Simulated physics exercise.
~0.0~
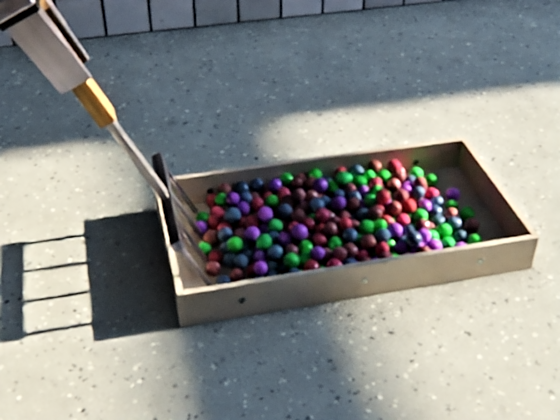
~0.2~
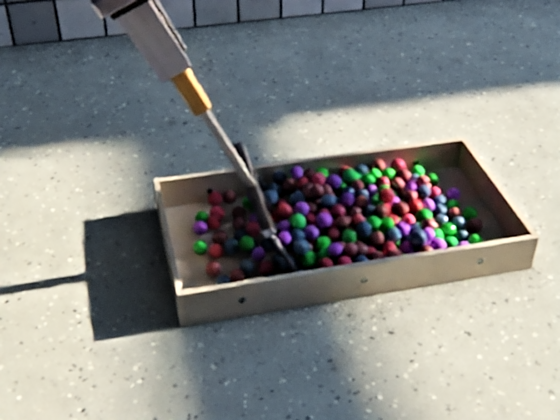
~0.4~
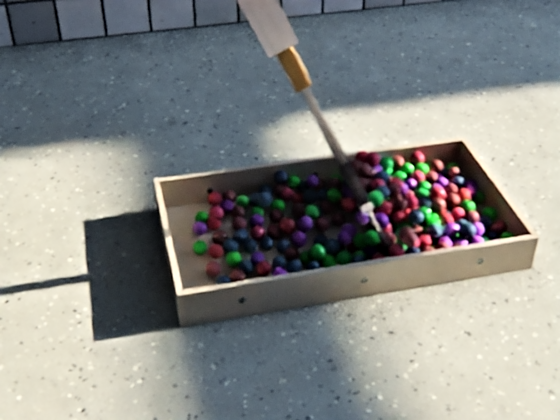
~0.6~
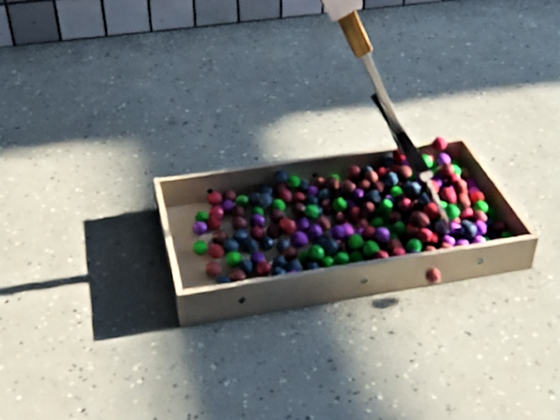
Robot arm dragging a rake rightward through small coloured balls in a shallow tray, heaping them rightward as one drops outside the front.
